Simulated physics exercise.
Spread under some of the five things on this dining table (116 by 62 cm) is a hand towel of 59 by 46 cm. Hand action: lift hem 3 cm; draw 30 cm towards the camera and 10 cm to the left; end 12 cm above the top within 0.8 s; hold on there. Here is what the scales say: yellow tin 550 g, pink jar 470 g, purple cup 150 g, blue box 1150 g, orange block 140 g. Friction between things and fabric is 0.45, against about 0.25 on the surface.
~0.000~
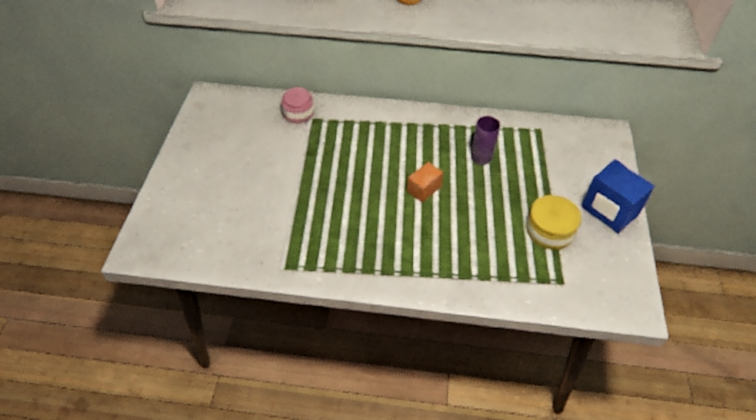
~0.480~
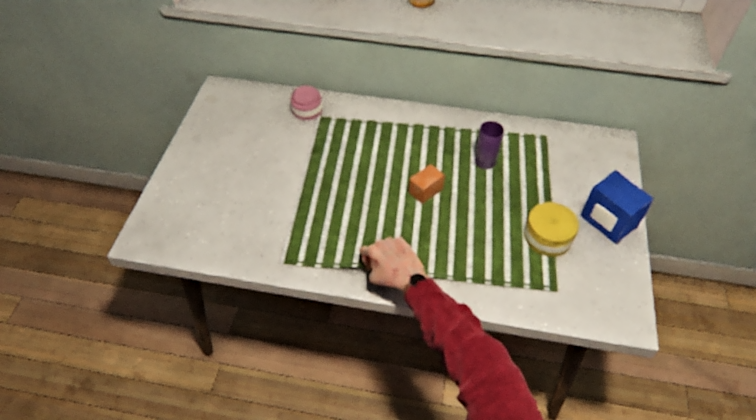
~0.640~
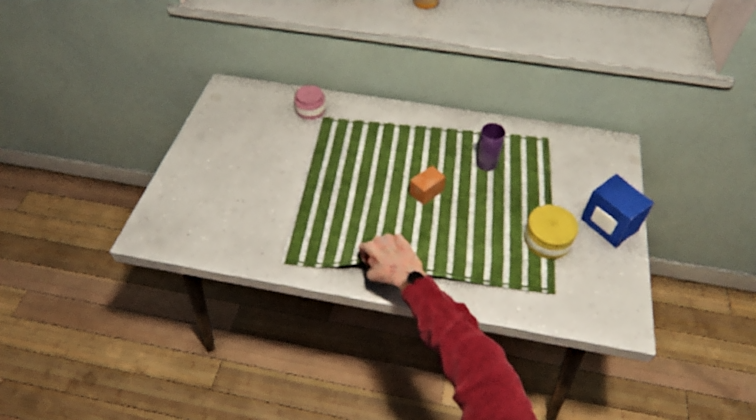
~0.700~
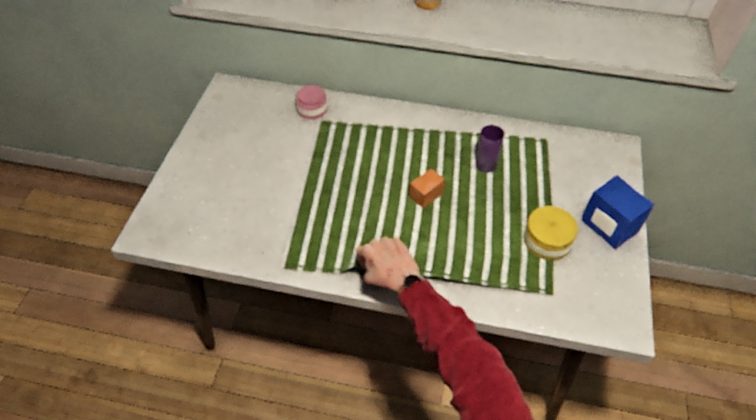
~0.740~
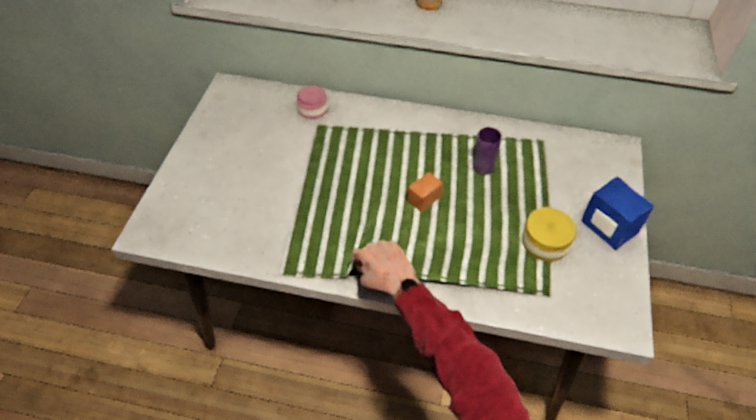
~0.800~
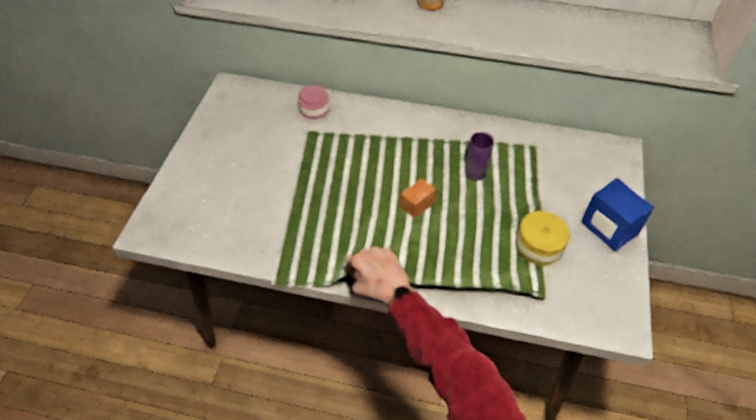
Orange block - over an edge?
Yes.
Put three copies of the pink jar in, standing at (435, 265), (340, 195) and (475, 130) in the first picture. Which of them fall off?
Going through the three spots as listed: Ends up off the top, ends up off the top and holds its spot.
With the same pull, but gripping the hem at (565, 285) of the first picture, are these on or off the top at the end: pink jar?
Result - pink jar is still up there.
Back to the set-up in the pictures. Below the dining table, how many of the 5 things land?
1.
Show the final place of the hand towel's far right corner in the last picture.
Look around (375, 203) in the last picture - that's where it comes to rest.
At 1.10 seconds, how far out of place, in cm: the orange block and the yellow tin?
Orange block: 25 cm; yellow tin: 15 cm.
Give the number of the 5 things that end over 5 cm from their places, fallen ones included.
It adds up to 3.
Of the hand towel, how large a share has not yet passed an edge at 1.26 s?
Near 50 in a hundred.
After 1.0 s, 90 % of the hand towel is still over the top; orange block 14 cm off its start, purple cup 14 cm off its start, yellow tin 9 cm off its start.
After 1.1 s, 70 % of the hand towel is still over the top; orange block 24 cm off its start, purple cup 25 cm off its start, yellow tin 17 cm off its start.
After 1.3 s, 50 % of the hand towel is still over the top; orange block 34 cm off its start at (325, 275), purple cup 35 cm off its start at (371, 202), yellow tin 25 cm off its start at (461, 284).
After 1.4 s, 35 % of the hand towel is still over the top; orange block 43 cm off its start, purple cup 41 cm off its start, yellow tin 30 cm off its start.
After 3.0 s, 25 % of the hand towel is still over the top; orange block over the edge, purple cup 46 cm off its start at (347, 244), yellow tin 30 cm off its start at (443, 296).
